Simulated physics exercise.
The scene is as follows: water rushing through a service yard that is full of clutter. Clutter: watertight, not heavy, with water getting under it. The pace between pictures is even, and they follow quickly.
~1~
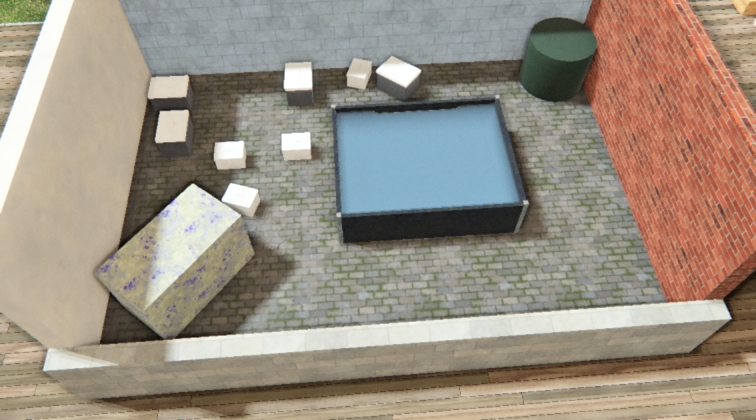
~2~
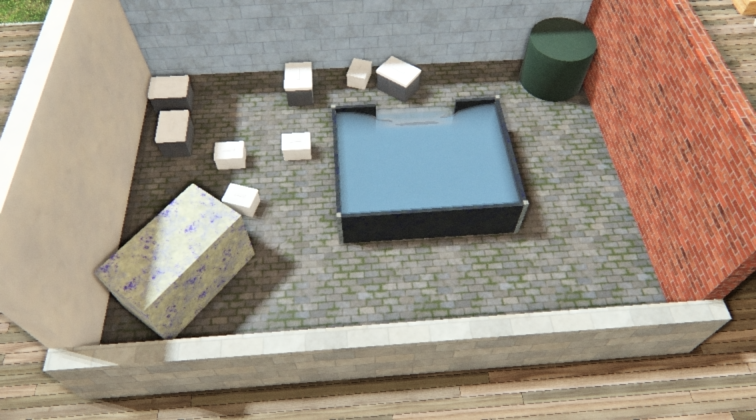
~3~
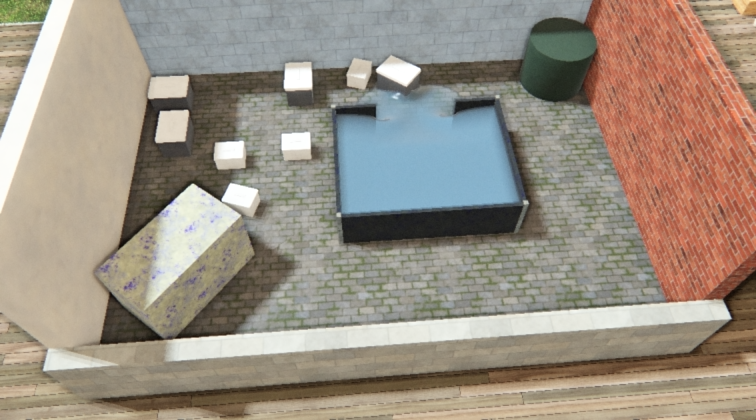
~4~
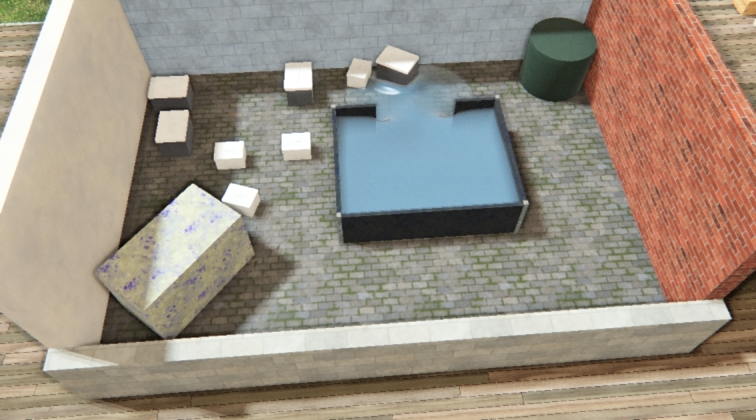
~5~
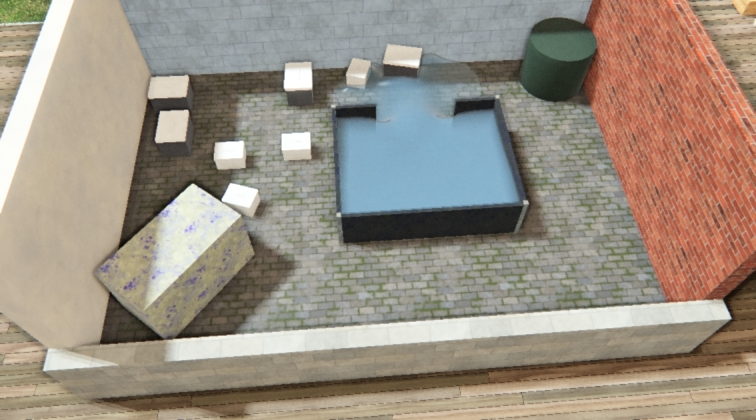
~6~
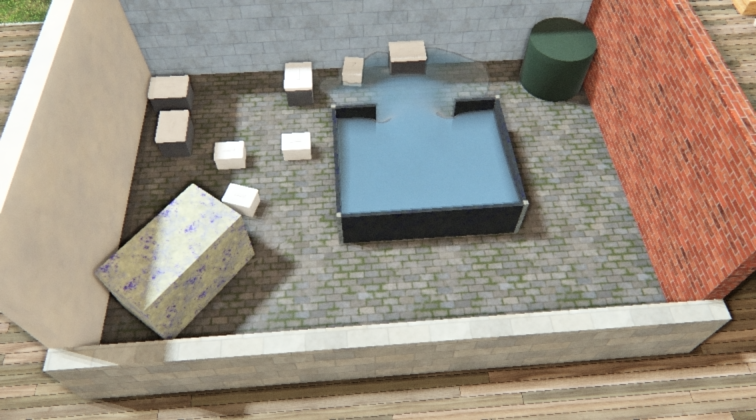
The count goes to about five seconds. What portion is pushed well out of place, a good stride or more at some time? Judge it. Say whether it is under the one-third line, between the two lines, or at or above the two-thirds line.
It is between the two lines.
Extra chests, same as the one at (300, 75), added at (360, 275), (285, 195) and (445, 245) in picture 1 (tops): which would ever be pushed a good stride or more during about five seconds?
One after the other: Never so far, short of that, never so far.
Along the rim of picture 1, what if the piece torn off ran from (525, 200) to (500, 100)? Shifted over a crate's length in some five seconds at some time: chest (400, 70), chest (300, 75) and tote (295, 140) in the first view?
One after another: Goes the distance, then goes the distance, then never gets that far.
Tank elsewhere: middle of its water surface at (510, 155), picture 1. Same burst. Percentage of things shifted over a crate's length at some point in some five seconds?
My guess is about 90 percent of them.
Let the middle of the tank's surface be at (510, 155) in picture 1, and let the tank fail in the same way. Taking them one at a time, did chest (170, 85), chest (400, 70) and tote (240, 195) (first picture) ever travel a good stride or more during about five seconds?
Well, the first one got driven a long way, the second got driven a long way, and the third didn't get far.
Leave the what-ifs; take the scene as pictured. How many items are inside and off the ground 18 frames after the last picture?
My count is 4.
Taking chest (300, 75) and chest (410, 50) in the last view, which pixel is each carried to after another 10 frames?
Roughly (229, 121) and (455, 40).
A moment on, 1 of 8 are well off their spots; 1 afloat.
Next, 3 of 8 are well off their spots; 1 afloat.
Later, 5 of 8 are well off their spots; 4 afloat.
In the end, 5 of 8 are well off their spots, and 5 have been at some point; 4 afloat.
